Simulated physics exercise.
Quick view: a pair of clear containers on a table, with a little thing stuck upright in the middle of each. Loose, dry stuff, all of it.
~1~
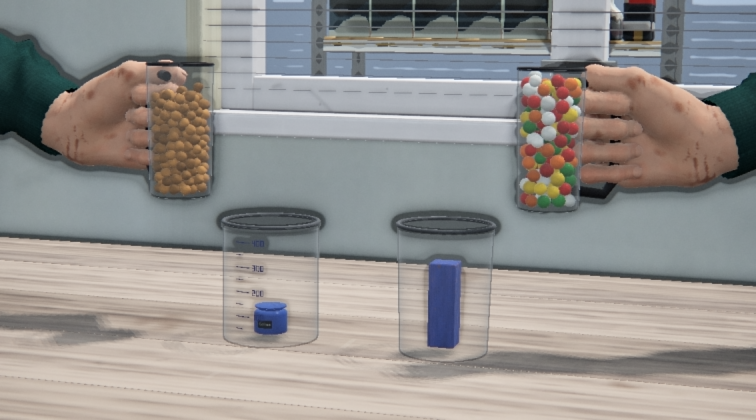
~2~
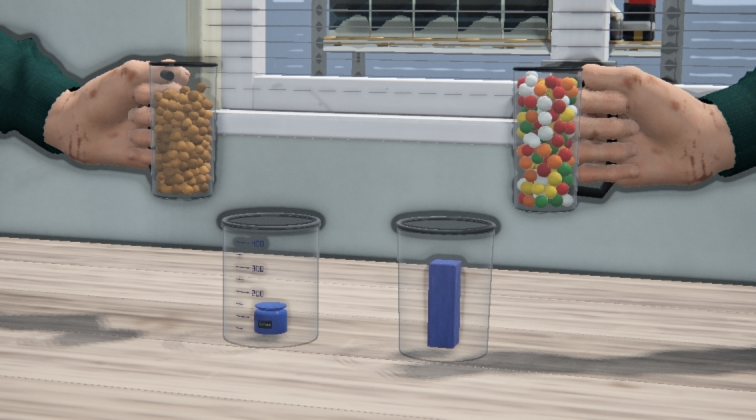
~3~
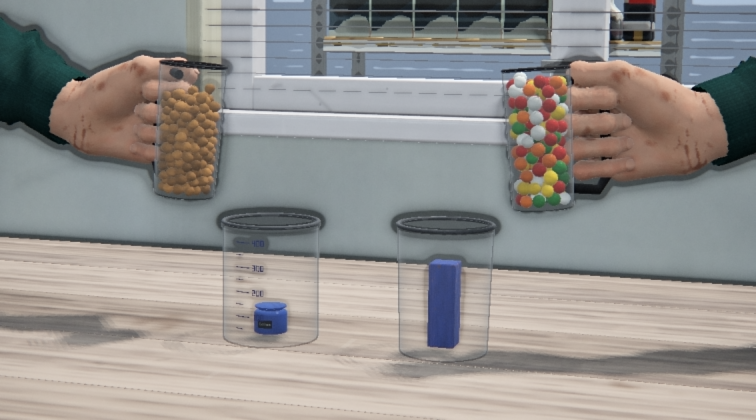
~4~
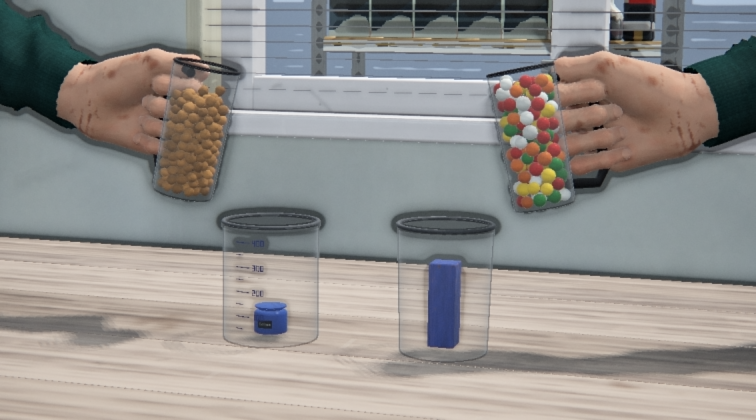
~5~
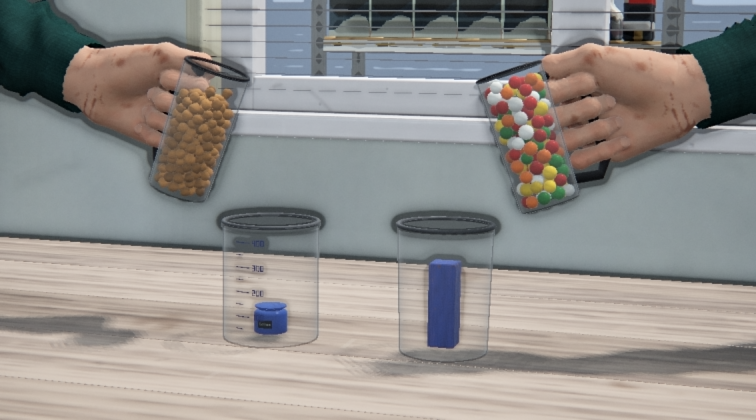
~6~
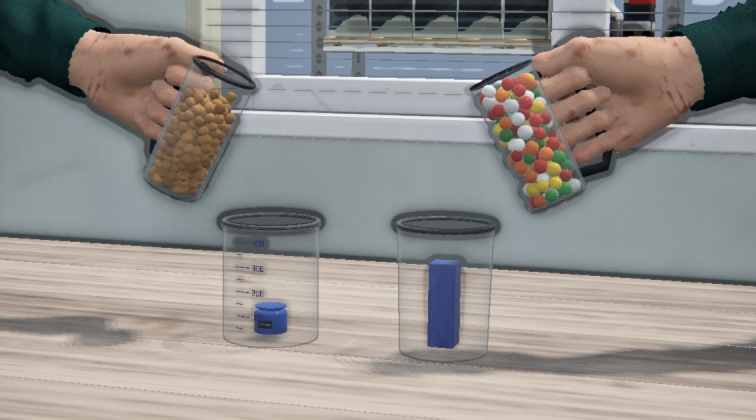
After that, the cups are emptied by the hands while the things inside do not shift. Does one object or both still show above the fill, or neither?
Left: Hidden; right: Shows.
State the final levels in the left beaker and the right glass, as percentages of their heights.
Estimates: Left some 45; right some 55.
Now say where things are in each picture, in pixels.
Small canister in the left beaker (271, 318), a quarter of its height or less; left cup (180, 129), three quarters full of roasted chickpeas; small block in the right glass (444, 304), reaching well over half way up; right cup (550, 139), nearly full of round plastic beads, in the first frame.
Left cup (183, 130), upright; right cup (546, 139), upright, in the second frame.
Left cup (189, 130), tipped 5°; right cup (540, 139), tipped 5°, in the third frame.
Left cup (195, 130), tipped 12°; right cup (533, 138), tipped 12°, in the fourth frame.
Left cup (197, 130), tipped 19°; right cup (530, 138), tipped 19°, in the fifth frame.
Small canister in the left beaker (271, 318); left cup (197, 130), tipped 27°; small block in the right glass (444, 304); right cup (530, 138), tipped 27°, in the sixth frame.
Then, 0.72 s later than the last frame, left beaker empty, all of its cupful still in the cup; right glass nearly empty, nearly all of its cupful still in the cup.
Then, 1.35 s later than the last frame, left beaker nearly empty, the larger part of its cupful still in the cup; right glass a quarter full, roughly half of its cupful still in the cup.
Then, 1.89 s later than the last frame, left beaker a third full, none of its cupful still in the cup; right glass a third full, none of its cupful still in the cup, one piece on the table.
When it is over, left beaker half full (surface near (271, 279)), nothing beside it; right glass half full (surface near (445, 278)), one piece on the table; the left thing is covered; the right thing is still showing.
